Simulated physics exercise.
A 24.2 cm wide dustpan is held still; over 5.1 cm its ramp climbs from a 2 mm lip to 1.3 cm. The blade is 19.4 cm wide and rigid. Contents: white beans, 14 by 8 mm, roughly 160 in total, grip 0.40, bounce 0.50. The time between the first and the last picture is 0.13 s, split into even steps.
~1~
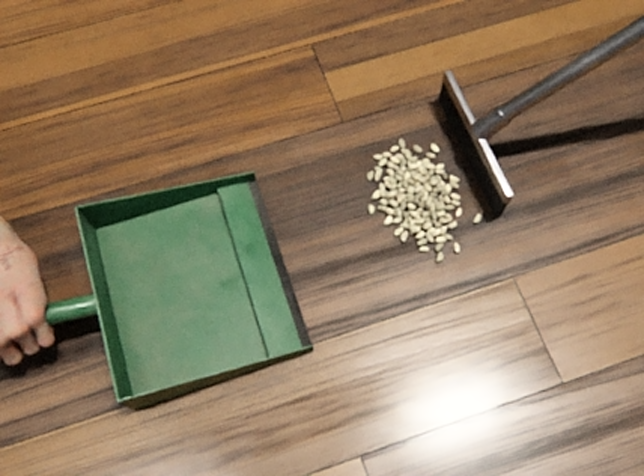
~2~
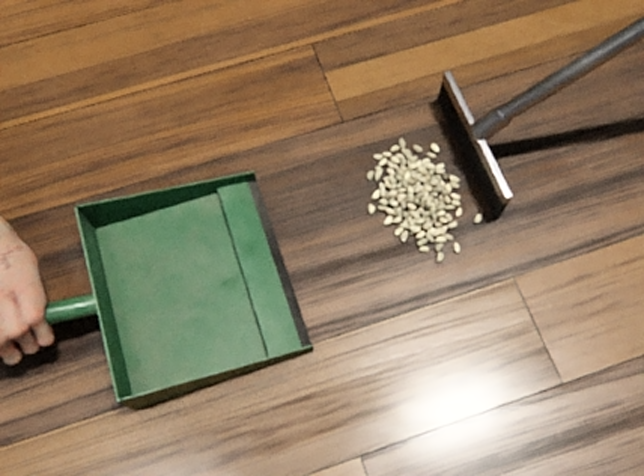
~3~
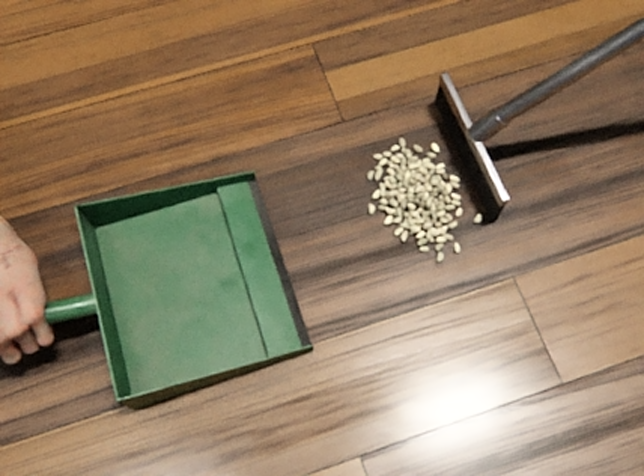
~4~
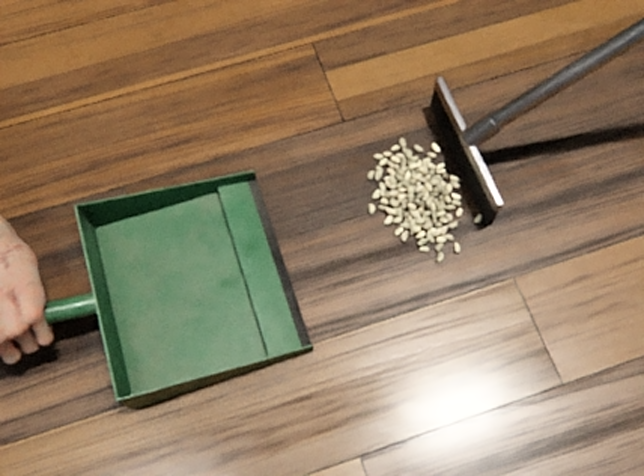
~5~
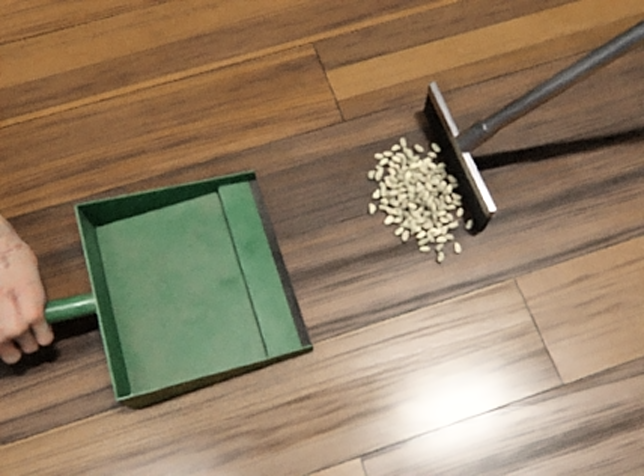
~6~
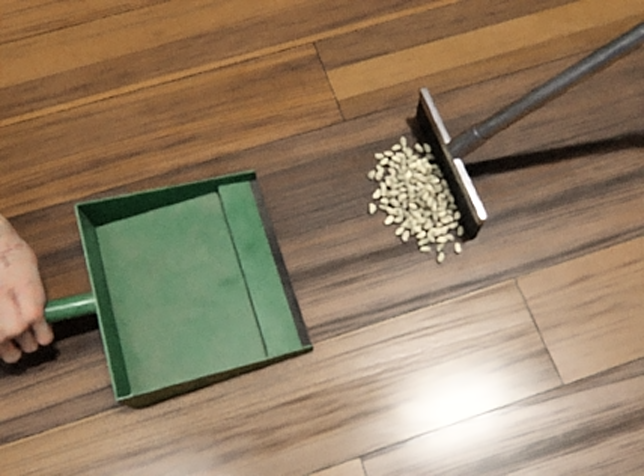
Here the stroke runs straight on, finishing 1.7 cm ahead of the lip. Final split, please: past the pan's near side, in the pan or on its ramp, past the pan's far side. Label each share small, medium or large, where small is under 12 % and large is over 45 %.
Near side: Small. Pan: Large. Far side: Small.
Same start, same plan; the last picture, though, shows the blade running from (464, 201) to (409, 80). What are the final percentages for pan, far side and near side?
The pan gets 30, the far side 20 and the near side 0.
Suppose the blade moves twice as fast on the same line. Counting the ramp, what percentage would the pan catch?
Share: Near 65 %.
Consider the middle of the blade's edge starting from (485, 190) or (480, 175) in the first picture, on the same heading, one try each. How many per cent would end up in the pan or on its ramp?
Estimates: 30 percent and 45 percent.
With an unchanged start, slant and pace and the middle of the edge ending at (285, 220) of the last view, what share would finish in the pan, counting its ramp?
I'd expect around 55 per cent.
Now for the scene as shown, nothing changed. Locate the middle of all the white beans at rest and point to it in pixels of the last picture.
(280, 274).
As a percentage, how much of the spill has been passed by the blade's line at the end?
Some 10 per cent.
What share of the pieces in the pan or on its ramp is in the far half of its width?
Roughly 30 percent.
Then, 0.20 s after the last picture, middle of the blade 13 cm from the lip; 0 % over the lip, far side 5 %, near side 0 %.
Then, 0.33 s after the last picture, middle of the blade 5 cm from the lip; 0 % over the lip, far side 5 %, near side 0 %.
Then, 0.59 s after the last picture, middle of the blade 2 cm from the lip; 50 % over the lip, far side 5 %, near side 0 %.
In the end, near side 0 %, pan 50 %, far side 5 %, in front of the lip or behind the blade 40 %.
